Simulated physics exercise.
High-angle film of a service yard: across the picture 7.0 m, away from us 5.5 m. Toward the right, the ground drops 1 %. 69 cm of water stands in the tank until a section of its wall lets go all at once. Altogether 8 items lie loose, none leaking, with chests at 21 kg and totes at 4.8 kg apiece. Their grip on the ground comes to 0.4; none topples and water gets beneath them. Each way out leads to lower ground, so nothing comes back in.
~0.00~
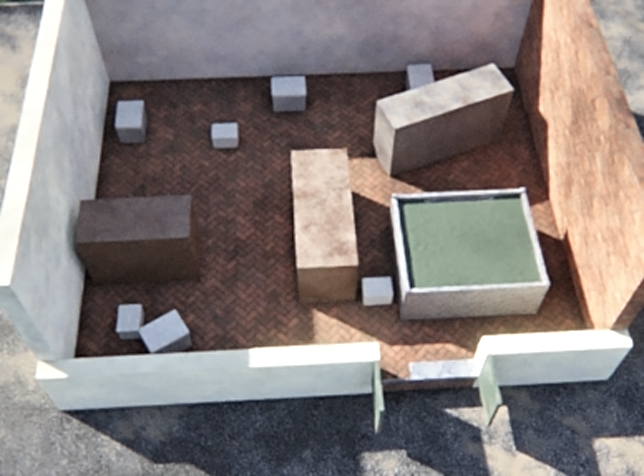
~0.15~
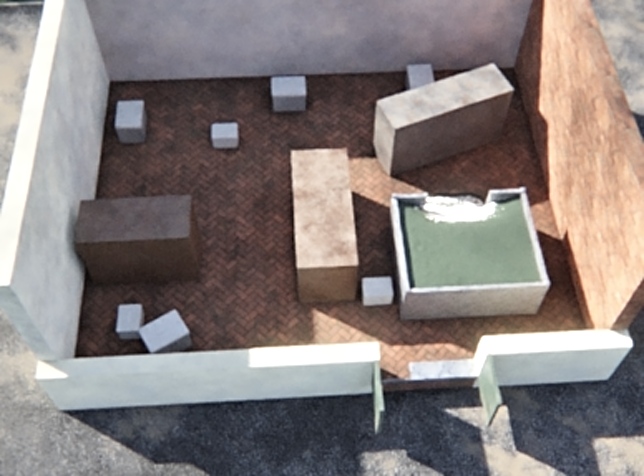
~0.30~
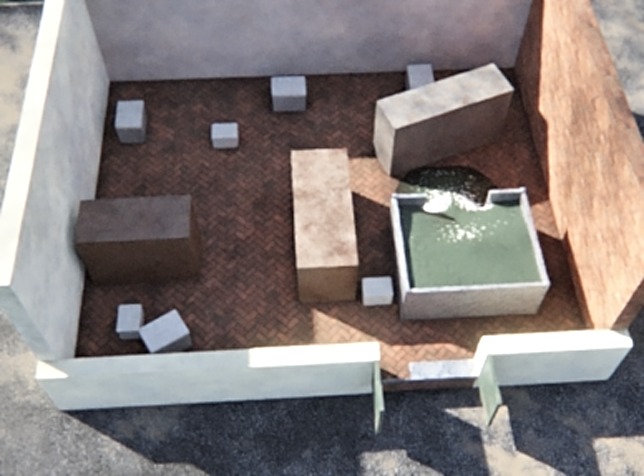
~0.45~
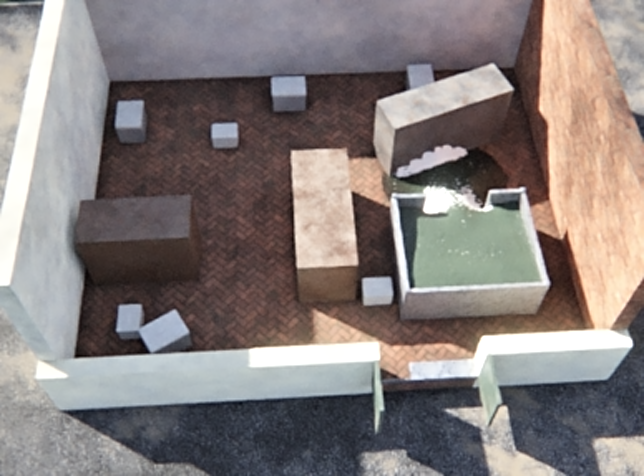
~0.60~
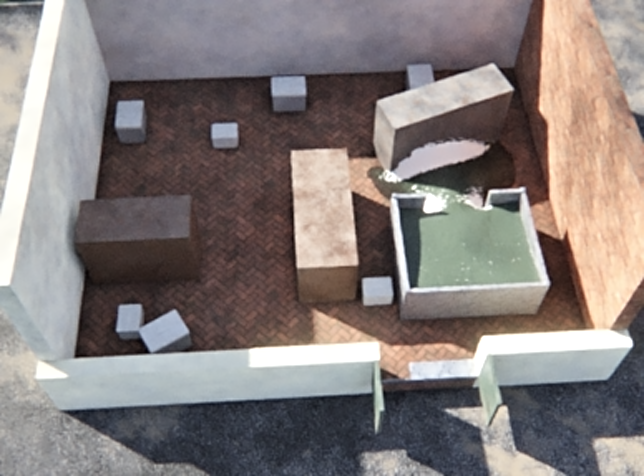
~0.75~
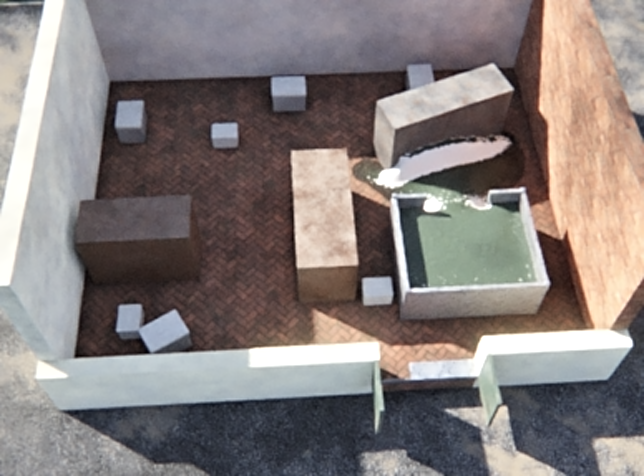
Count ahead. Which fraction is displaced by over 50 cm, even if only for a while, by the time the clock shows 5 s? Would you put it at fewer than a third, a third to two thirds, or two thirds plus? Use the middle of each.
Looks like the middle band.
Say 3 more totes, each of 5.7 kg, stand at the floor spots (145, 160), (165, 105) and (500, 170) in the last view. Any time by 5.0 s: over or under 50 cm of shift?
In that order: Less, less, past it.
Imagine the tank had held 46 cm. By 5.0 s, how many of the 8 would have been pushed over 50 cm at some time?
1.
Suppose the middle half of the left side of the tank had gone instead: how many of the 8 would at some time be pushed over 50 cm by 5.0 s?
That gives 1 of them.
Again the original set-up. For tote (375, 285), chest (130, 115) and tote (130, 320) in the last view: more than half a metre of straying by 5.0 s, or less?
Result, in order: Overshooting / undershooting / undershooting.
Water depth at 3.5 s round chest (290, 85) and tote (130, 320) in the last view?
First about 5 cm, second about 0 cm.
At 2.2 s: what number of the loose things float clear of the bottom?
At that instant the tally stands at 0.
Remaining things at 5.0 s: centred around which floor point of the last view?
Mean position approx. (244, 177).
After 1.1 s 0 of 8 are over 50 cm from their spots; 0 afloat.
After 2.2 s 0 of 8 are over 50 cm from their spots; 0 afloat.
After 3.5 s 1 of 8 are over 50 cm from their spots; 1 afloat.
After 5.0 s 3 of 8 are over 50 cm from their spots, and 3 have been at some point; 1 afloat.
